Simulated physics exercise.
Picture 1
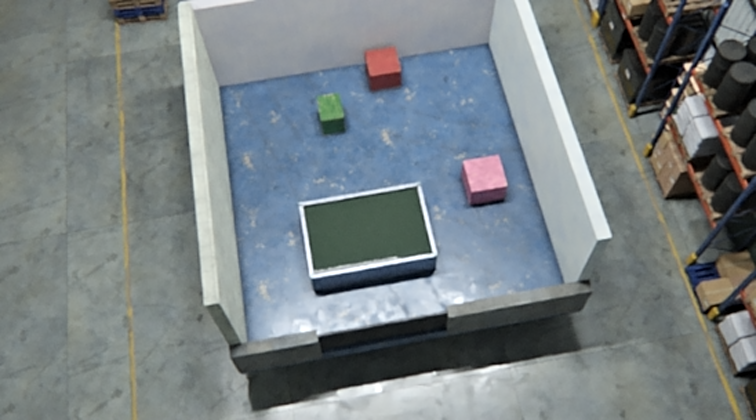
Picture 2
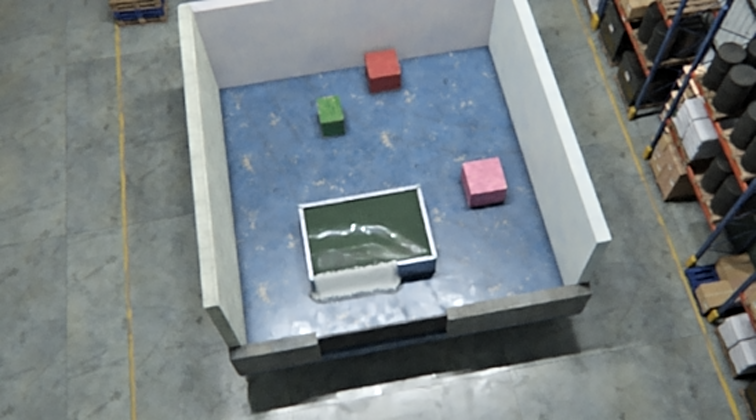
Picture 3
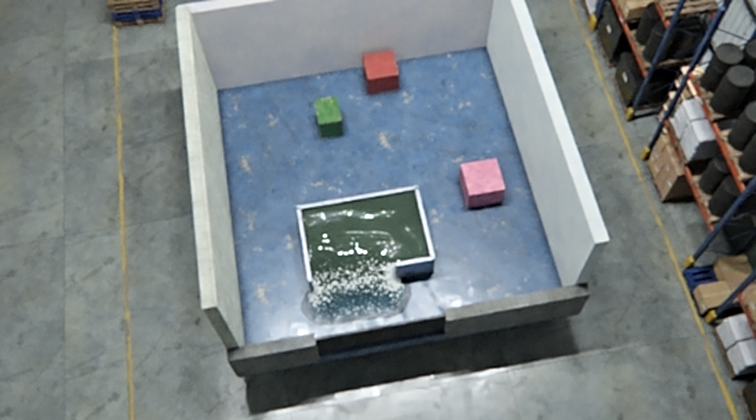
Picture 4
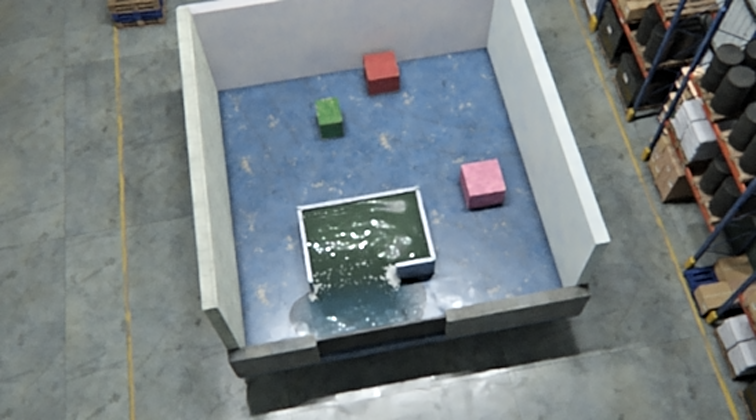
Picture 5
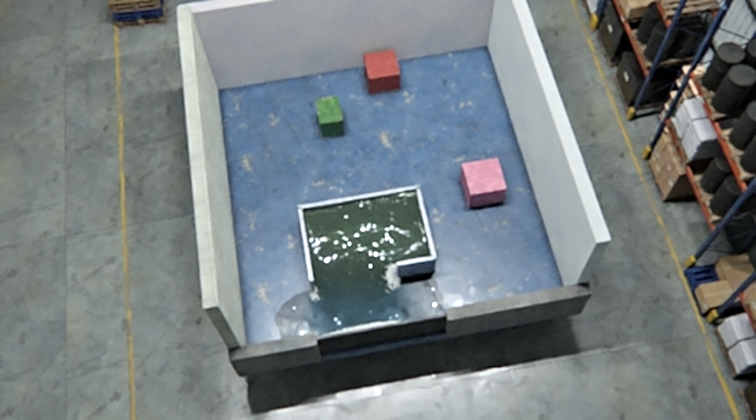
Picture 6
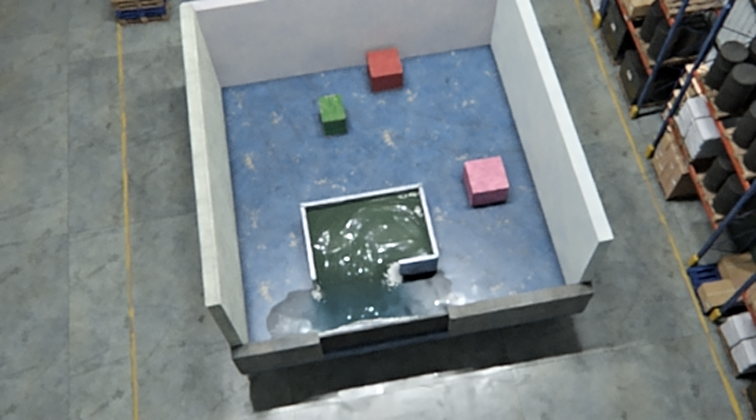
At first, dark green water lies still in a white-rimmed tank on a blue floor inside a walled pen. Water then bursts through the tank's near side in a pale sheet, breaks into white splashes, and spreads across the floor and leftward, while the red, green and pink blocks stay still.
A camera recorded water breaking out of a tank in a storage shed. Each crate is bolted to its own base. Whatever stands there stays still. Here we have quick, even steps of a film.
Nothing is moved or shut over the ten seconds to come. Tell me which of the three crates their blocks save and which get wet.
In the end the green crate is not protected by its plinth; the red crate is not protected by its plinth; the pink crate is not protected by its plinth.
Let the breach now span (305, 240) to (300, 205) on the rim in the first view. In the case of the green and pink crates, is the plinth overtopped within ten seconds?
Green: Overtopped; pink: Overtopped.
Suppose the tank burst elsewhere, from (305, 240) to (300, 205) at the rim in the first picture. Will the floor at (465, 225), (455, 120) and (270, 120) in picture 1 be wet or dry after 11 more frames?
First spot unwetted, second unwetted, third drenched.
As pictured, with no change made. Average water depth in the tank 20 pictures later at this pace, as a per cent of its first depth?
My reading: Near 28 %.
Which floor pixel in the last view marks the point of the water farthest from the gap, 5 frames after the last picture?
My best guess is about (522, 306).
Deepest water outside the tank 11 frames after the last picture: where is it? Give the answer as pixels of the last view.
Close to (251, 355), I'd say.
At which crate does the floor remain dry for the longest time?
It is the one in red.
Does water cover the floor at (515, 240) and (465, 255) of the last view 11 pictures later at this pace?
Result, in sequence: Waterlogged; waterlogged.
A moment on, water covers 15 % of the floor; the green crate not reached, the red crate not reached, the pink crate not reached.
Next, water covers 30 % of the floor; the green crate not reached, the red crate not reached, the pink crate not reached.
Then, water covers 55 % of the floor; the green crate water round its plinth, the red crate not reached, the pink crate water round its plinth.
Later, water covers 80 % of the floor; the green crate water round its plinth, the red crate water round its plinth, the pink crate water round its plinth.
In the end, water covers 100 % of the floor; the green crate was topped, the red crate was topped, the pink crate was topped.
